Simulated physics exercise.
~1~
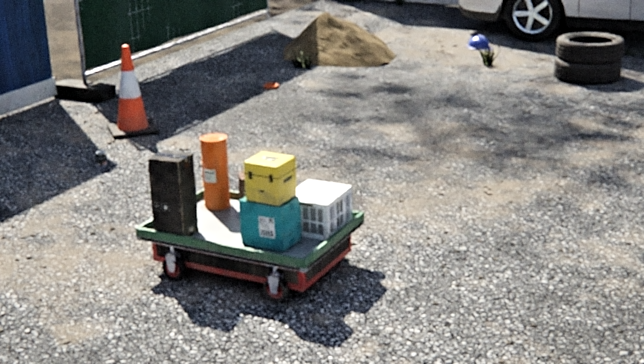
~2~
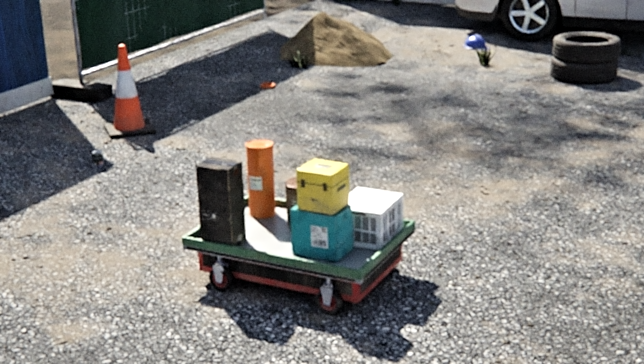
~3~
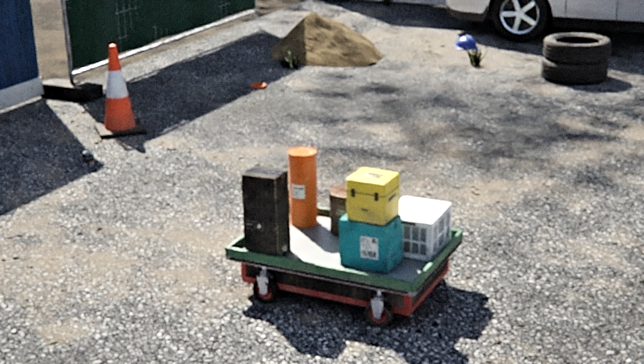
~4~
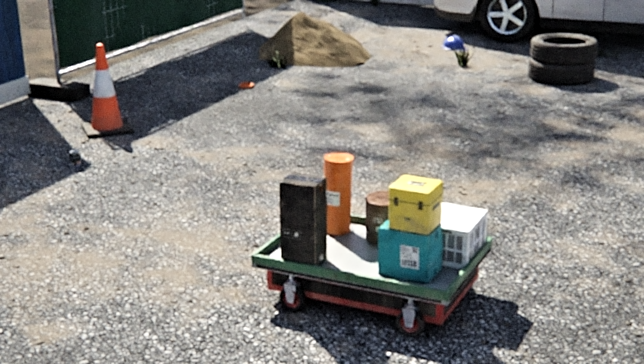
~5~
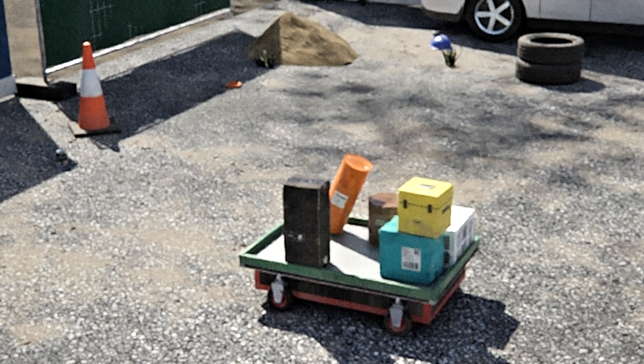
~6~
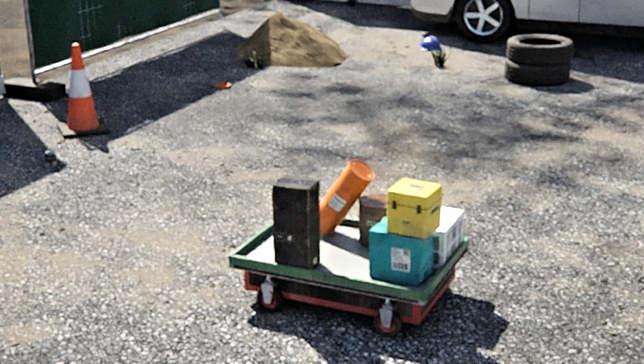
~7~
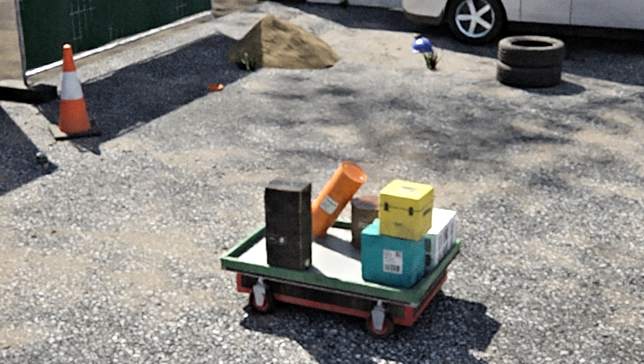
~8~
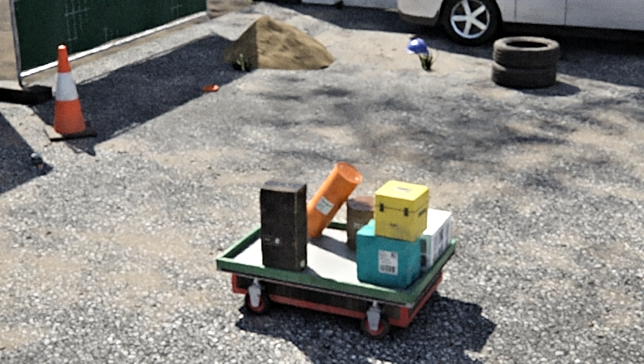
At the start, a low green and red cart stands out on sunlit gravel, carrying a black box, an orange canister, a brown pail, a white crate and a yellow toolbox stacked on a turquoise box. The cart rolls to the right past a traffic cone, a sand pile and stacked tires, with its load upright. It then comes to a halt, and the orange canister tips over to the right. The canister settles at a slant beside the pail, still on the deck. At the end, the black box stands upright and the yellow toolbox remains on the turquoise box.
